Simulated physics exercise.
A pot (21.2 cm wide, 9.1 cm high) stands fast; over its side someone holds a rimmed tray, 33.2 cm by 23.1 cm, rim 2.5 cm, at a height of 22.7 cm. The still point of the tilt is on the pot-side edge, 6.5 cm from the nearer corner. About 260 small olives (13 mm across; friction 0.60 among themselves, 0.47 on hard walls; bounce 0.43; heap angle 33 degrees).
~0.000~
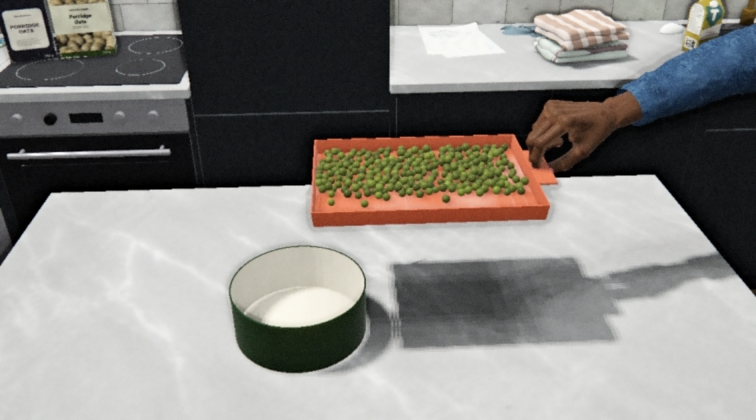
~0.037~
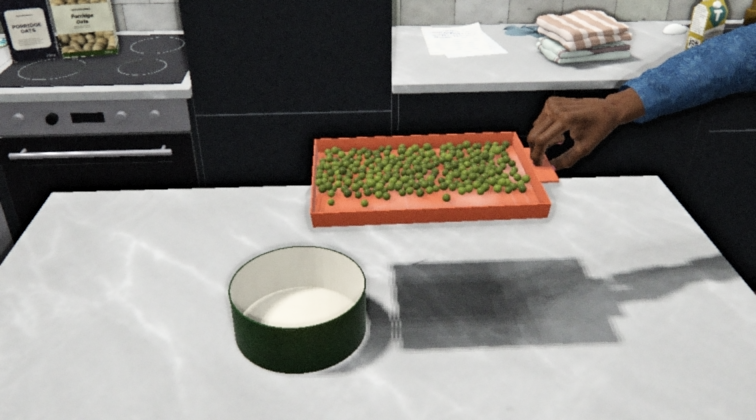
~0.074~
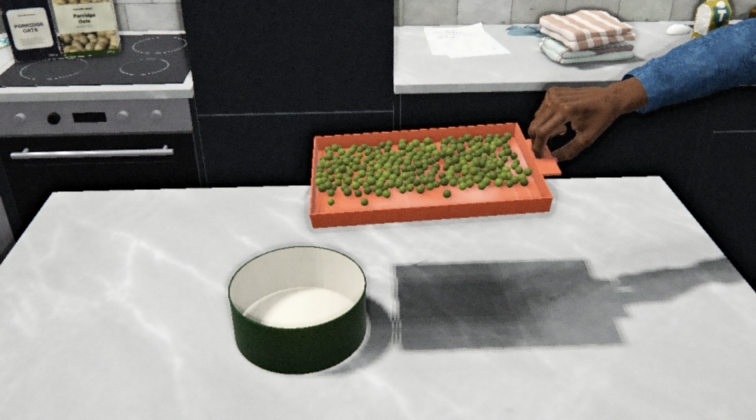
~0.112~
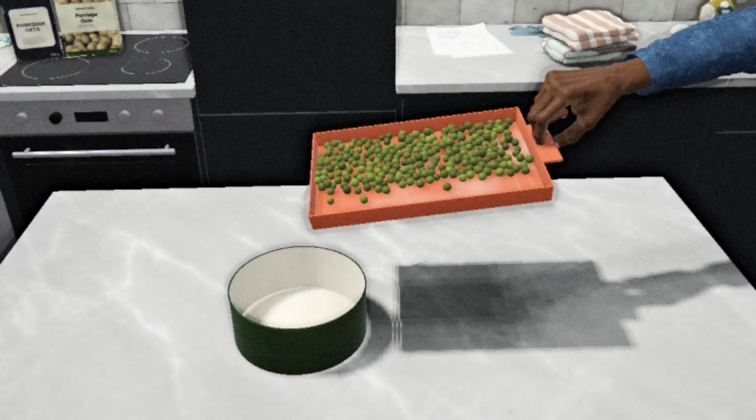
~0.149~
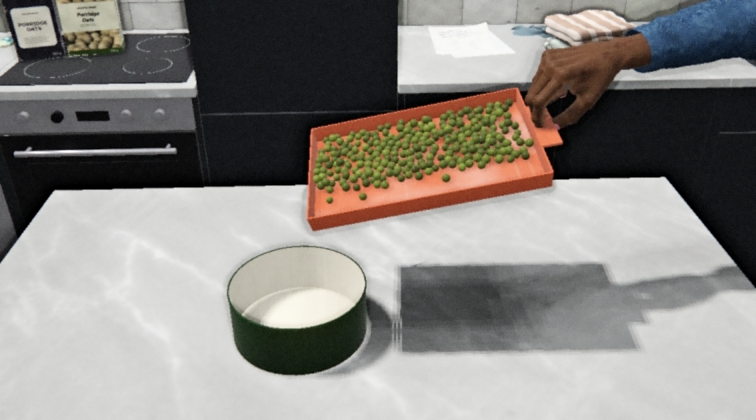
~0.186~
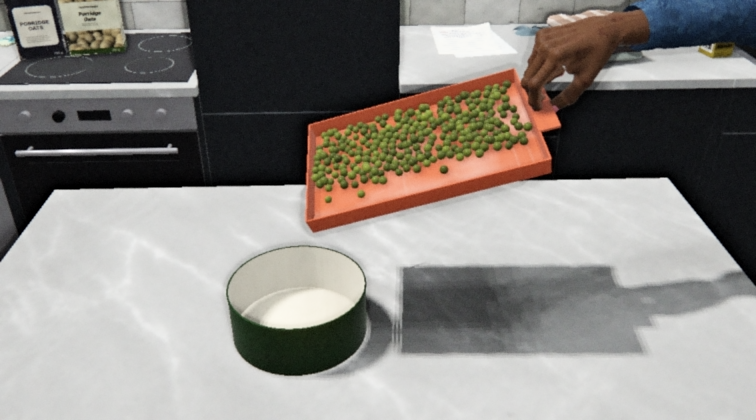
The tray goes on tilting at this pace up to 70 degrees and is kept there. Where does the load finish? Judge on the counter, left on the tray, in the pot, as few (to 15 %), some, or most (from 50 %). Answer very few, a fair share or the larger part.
On the counter: A fair share; left on the tray: A fair share; in the pot: A fair share.
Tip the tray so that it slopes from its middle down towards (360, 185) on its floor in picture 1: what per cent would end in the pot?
About 25 per cent.
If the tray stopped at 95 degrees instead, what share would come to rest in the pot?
It would be near 70 per cent.
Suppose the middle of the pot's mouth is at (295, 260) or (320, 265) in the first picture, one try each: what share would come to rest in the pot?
About 5 and 5 per cent.
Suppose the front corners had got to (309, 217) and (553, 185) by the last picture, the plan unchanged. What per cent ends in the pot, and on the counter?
Pot 15, counter 10.
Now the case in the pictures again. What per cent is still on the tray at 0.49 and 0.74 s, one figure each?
In turn: 100, 50.
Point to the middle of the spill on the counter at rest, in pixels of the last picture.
Around (168, 410).
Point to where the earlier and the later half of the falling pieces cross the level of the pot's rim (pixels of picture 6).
At about (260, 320), then at (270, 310).
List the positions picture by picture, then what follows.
In the first picture, tray tilt 0 degrees, front corners at (313, 212) and (548, 204); middle of the pieces at (416, 170); pot at (298, 283).
In the second picture, tray tilt 1 degrees, front corners at (312, 212) and (549, 203); middle of the pieces at (416, 169).
In the third picture, tray tilt 3 degrees, front corners at (312, 213) and (550, 196), lowest corner left front; middle of the pieces at (417, 164).
In the fourth picture, tray tilt 8 degrees, front corners at (310, 215) and (551, 185), lowest corner left front; middle of the pieces at (417, 156).
In the fifth picture, tray tilt 13 degrees, front corners at (309, 217) and (551, 171), lowest corner left front; middle of the pieces at (415, 147).
In the sixth picture, tray tilt 19 degrees, front corners at (308, 220) and (549, 158), lowest corner left front; middle of the pieces at (413, 138); pot at (297, 284). Its pace works out near 150 degrees a second.
After 0.37 s, tilt 47 degrees; the tray holds 100 %, the pot 0 %.
After 0.49 s, tilt 64 degrees; the tray holds 100 %, the pot 0 %.
After 0.74 s, tilt 70 degrees; the tray holds 50 %, the pot 15 %.
At rest (1.8 s), counter 25 %, tray 40 %, pot 35 %.
